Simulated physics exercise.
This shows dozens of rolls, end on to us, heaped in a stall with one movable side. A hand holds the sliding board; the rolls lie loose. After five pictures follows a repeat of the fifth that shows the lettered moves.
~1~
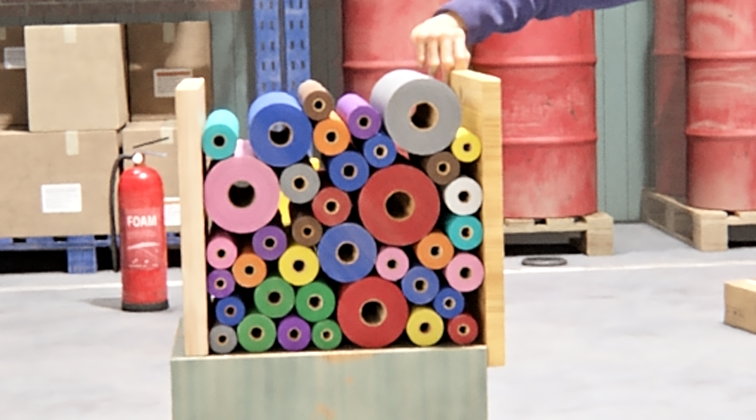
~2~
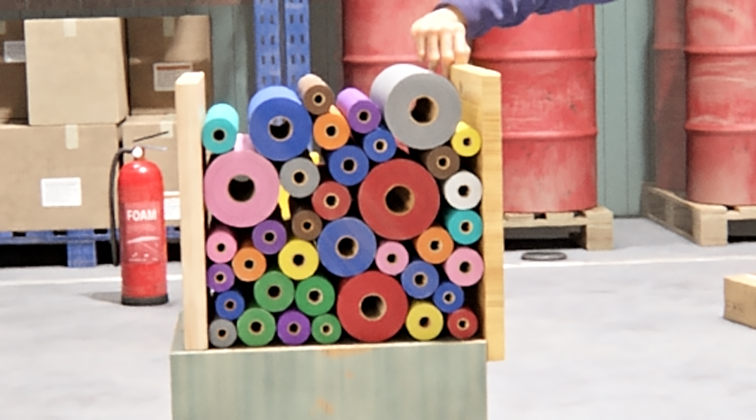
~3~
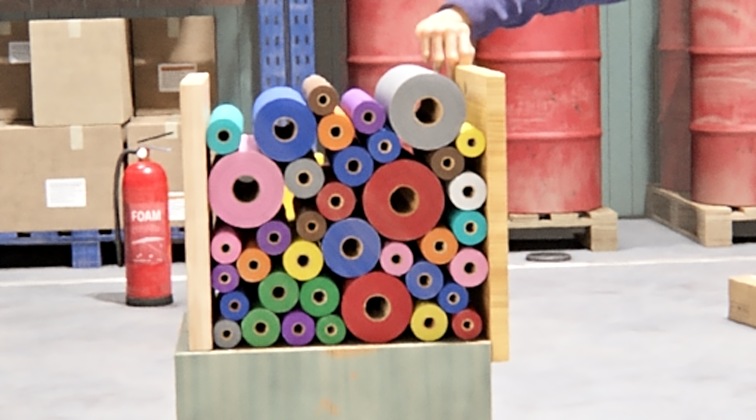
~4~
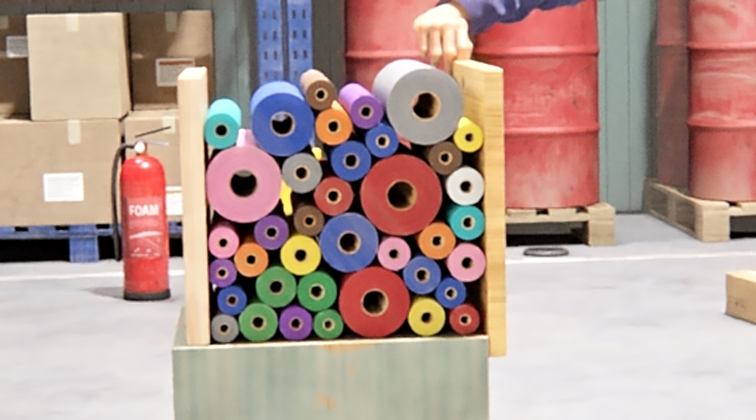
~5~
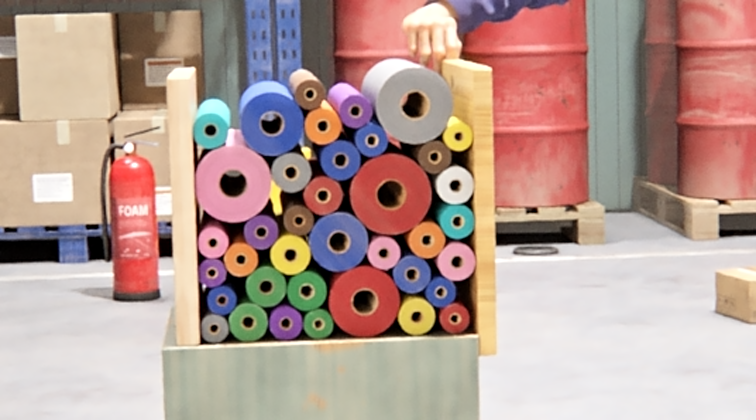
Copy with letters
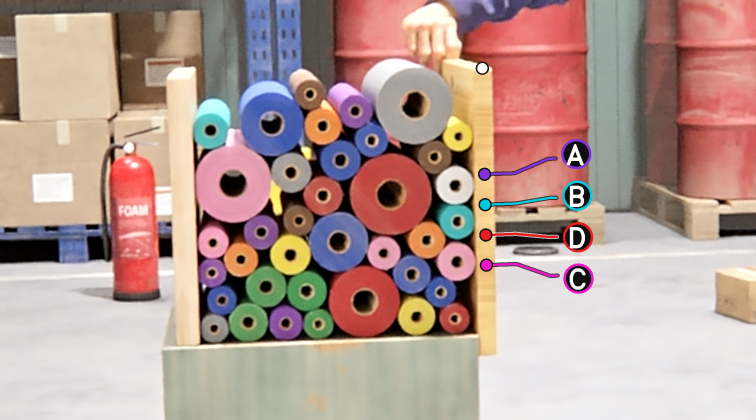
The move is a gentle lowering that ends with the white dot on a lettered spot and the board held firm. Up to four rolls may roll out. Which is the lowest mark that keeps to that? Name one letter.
Slide it to D.
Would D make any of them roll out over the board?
At D: Yes.
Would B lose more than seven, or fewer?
Fewer than seven.
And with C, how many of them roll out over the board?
At C the number is five.
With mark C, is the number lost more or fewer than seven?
Fewer than seven.
On the marked copy, A at (485, 174); B at (485, 204); C at (487, 265); D at (486, 235); the white dot at (482, 68).
With D. Early on, top of the board (473, 140).
Further on, top of the board (475, 223).
At the end, top of the board (475, 235), four out over the board.
As for the rest, A none out over the board; B one out over the board; C five out over the board.
